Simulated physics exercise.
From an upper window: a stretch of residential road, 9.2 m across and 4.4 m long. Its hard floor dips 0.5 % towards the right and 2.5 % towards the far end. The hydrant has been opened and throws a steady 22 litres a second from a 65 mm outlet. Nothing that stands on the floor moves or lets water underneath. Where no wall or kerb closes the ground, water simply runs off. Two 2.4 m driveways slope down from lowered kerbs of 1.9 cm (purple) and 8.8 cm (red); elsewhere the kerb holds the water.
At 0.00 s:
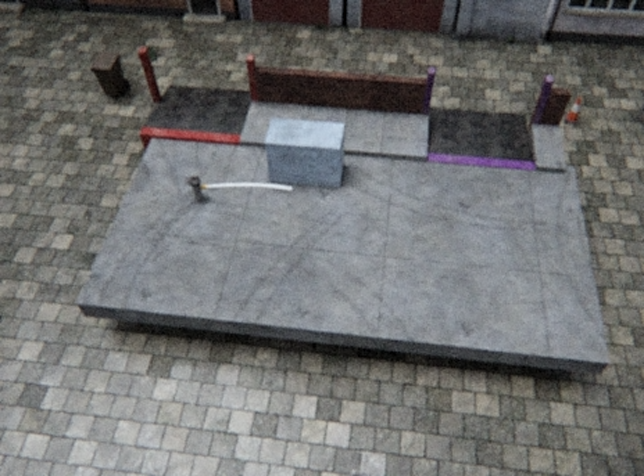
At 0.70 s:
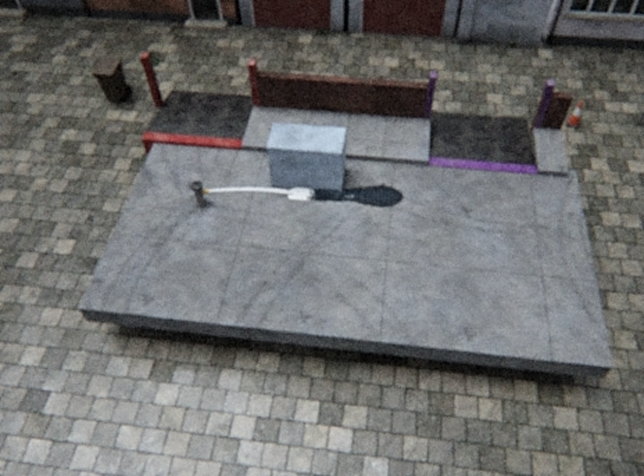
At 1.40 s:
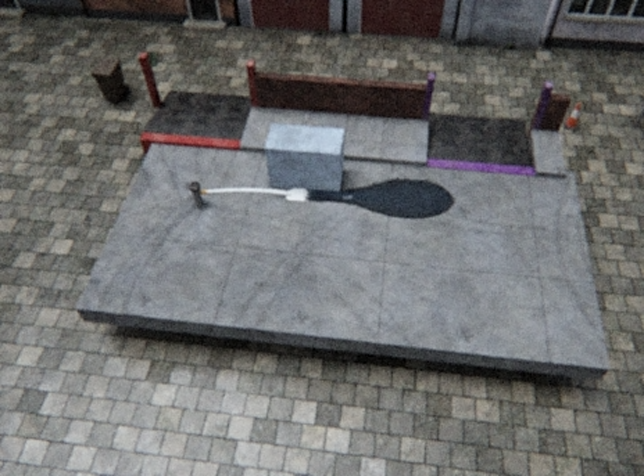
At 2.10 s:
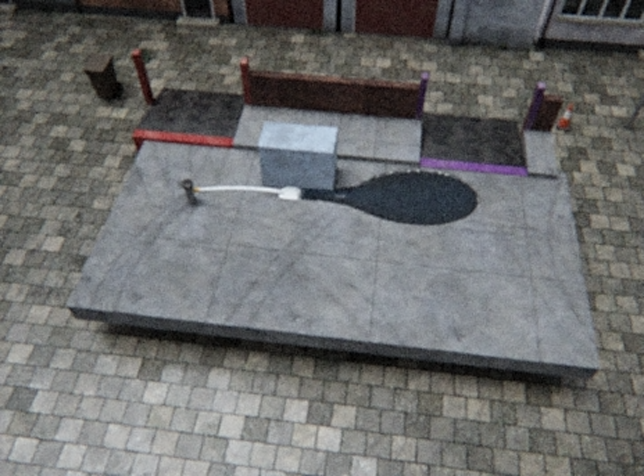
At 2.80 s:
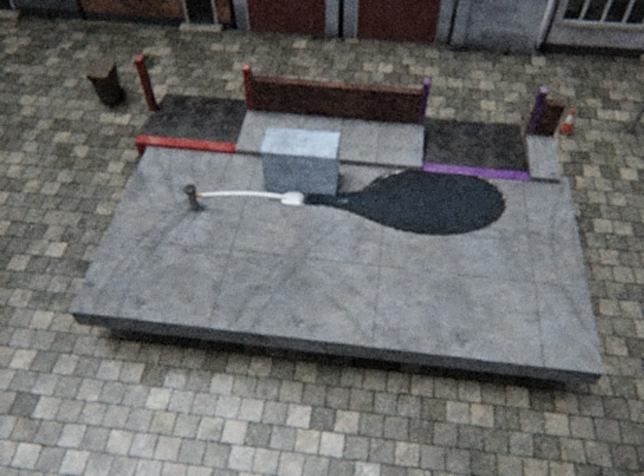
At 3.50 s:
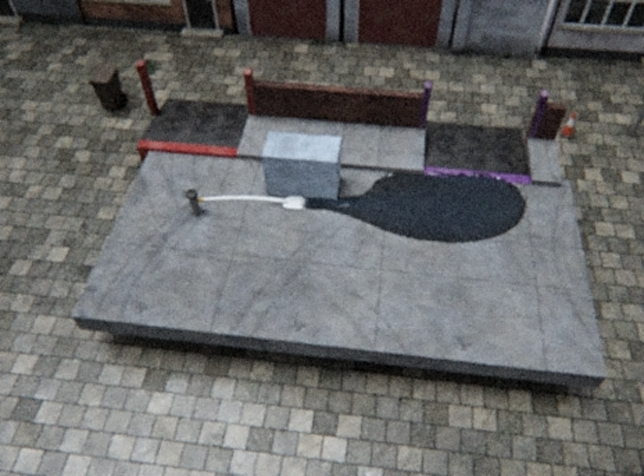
Paved street seen from above, with dark water running from a white hose and spreading rightward across a raised grey slab.
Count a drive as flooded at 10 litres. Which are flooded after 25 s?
One by one: At the purple driveway it goes over the limit; at the red driveway it stays under the limit.
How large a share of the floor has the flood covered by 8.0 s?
About 20 per cent.
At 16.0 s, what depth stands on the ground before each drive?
In cm: Purple 3.0, red 0.0.
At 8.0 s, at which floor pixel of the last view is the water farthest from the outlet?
At about (560, 189).
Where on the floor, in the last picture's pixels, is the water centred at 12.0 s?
Near (465, 203).
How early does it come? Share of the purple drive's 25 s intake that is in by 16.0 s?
Some 50 per cent by then.
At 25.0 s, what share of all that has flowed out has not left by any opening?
About 30 per cent.
After 5.0 s water covers 15 % of the floor and is deepest (4 cm) near (337, 204); purple driveway 2.7 cm at the lowered kerb, 1 L in, red driveway not reached.
After 8.0 s water covers 20 % of the floor and is deepest (4 cm) near (535, 187); purple driveway 3 cm at the lowered kerb, 12 L in, red driveway not reached.
After 12.0 s water covers 20 % of the floor and is deepest (5 cm) near (535, 187); purple driveway 3.1 cm at the lowered kerb, 34 L in, red driveway not reached.
After 16.0 s water covers 20 % of the floor and is deepest (5 cm) near (535, 187); purple driveway 3.2 cm at the lowered kerb, 59 L in, red driveway not reached.
After 25.0 s water covers 20 % of the floor and is deepest (5 cm) near (535, 187); purple driveway 3.2 cm at the lowered kerb, 115 L in, red driveway not reached.
